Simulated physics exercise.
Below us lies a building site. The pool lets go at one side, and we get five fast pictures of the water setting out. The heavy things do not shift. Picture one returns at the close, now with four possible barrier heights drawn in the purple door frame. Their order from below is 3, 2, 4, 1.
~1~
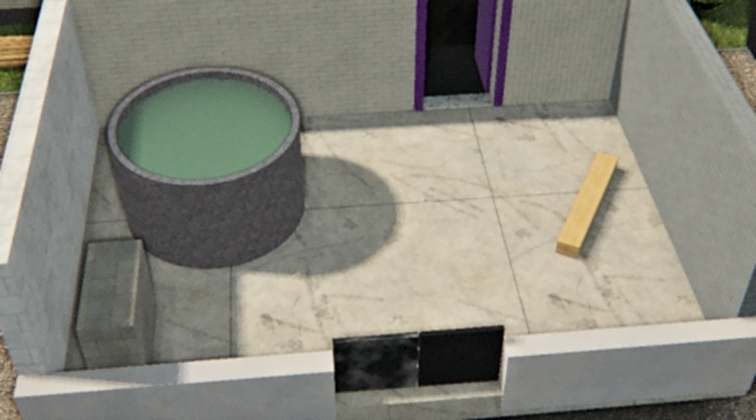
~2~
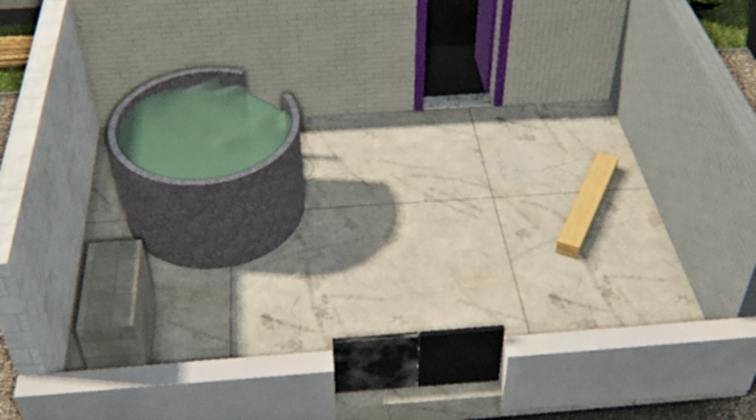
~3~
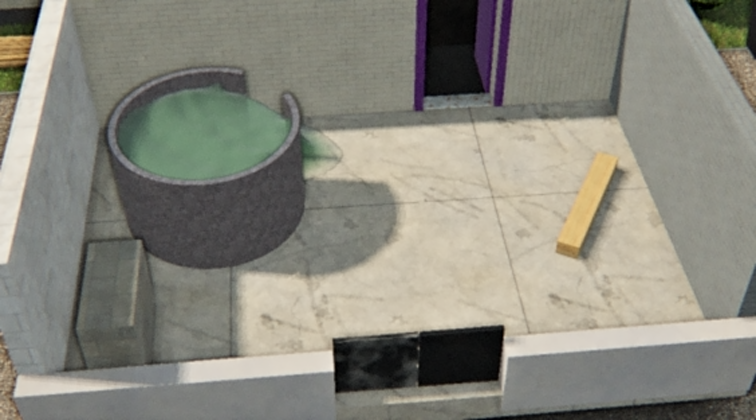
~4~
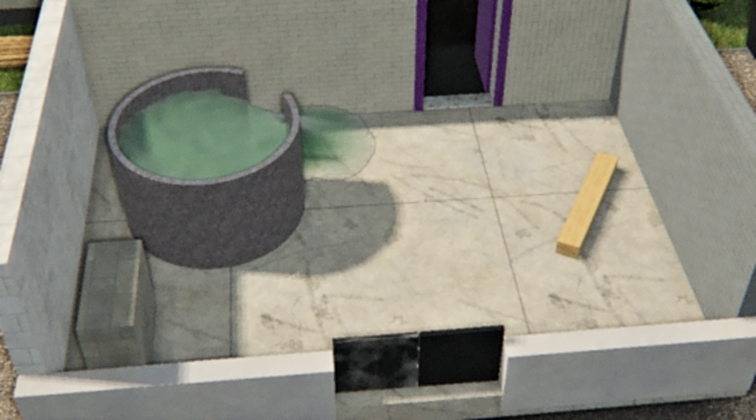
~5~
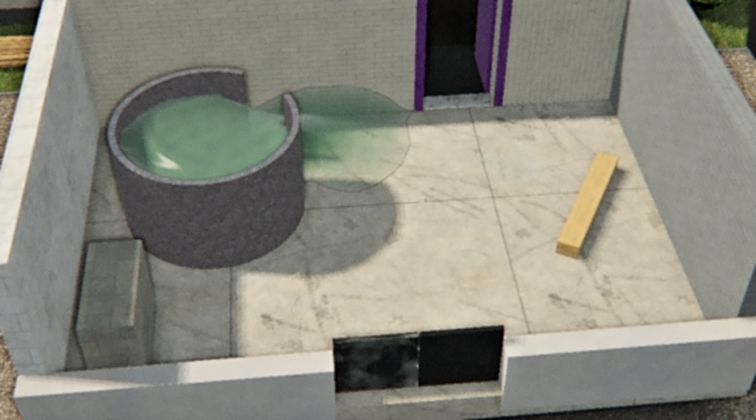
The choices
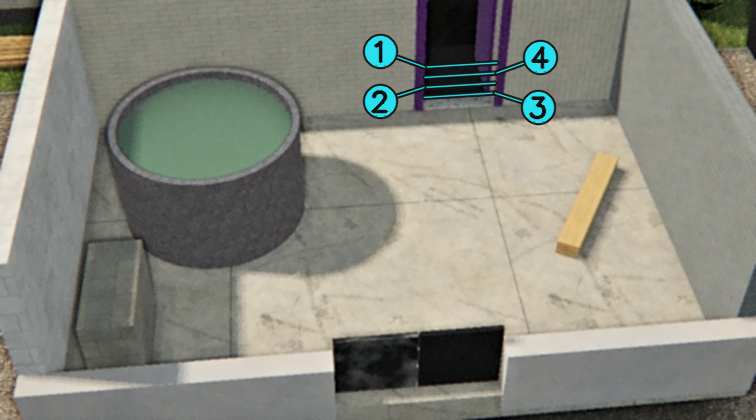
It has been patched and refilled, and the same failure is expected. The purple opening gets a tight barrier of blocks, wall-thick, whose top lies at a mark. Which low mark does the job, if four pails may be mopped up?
The answer is line 3.
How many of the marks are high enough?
All of them.
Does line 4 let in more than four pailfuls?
No, that is safe.
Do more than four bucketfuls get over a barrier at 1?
No, that is safe.
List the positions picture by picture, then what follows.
In the first frame, water in the pool at rest, its middle at (205, 128); foot of the purple doorway at (458, 108); shut gate at (418, 340).
In the second frame, 1 % of the ground under water, visible out to (305, 173).
In the third frame, 3 % of the ground under water, visible out to (327, 145).
In the fourth frame, 6 % of the ground under water, visible out to (353, 114).
In the fifth frame, 9 % of the ground under water, visible out to (405, 110).
In cyan, 1 at (461, 65); 2 at (459, 85); 3 at (459, 95); 4 at (460, 75); from the bottom up 3, 2, 4, 1.
With 1, nothing gets over.
With 2, nothing gets over.
With 3, a splash gets over, under a bucket.
With 4, nothing gets over.
